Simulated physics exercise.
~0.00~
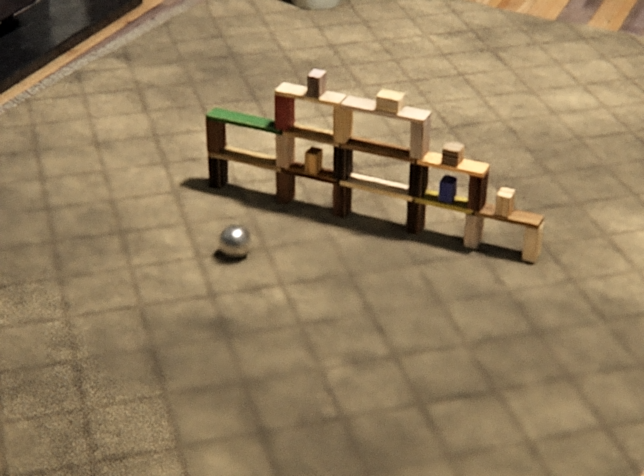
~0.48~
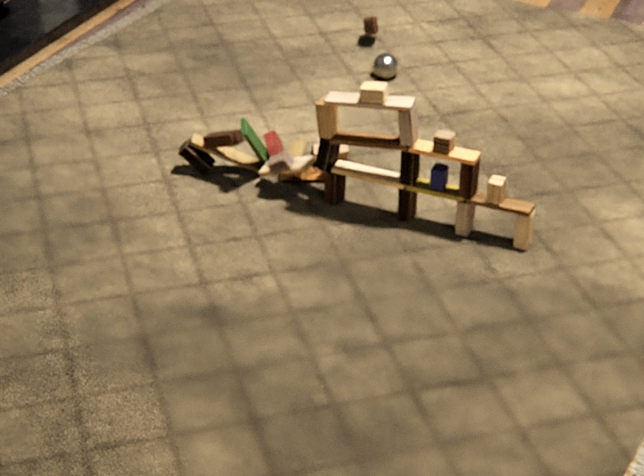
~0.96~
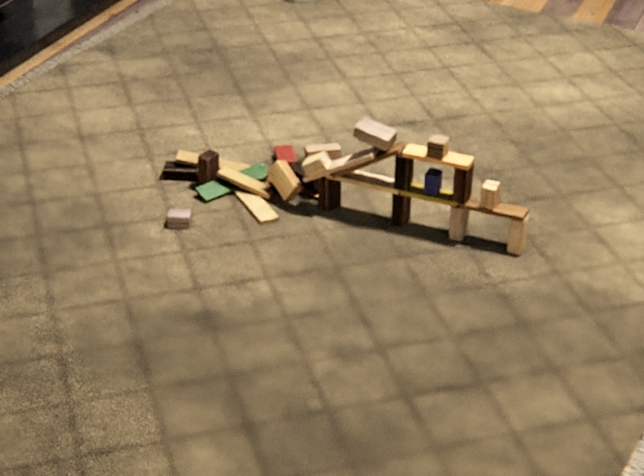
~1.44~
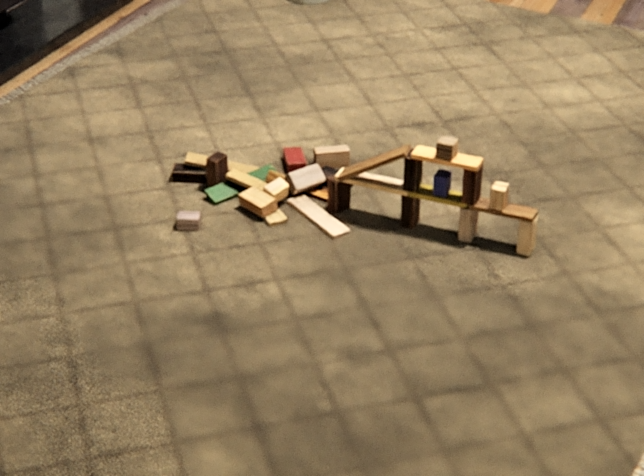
Steel ball rolling through a post-and-plank block structure, toppling its left and middle sections while the right end stays standing.
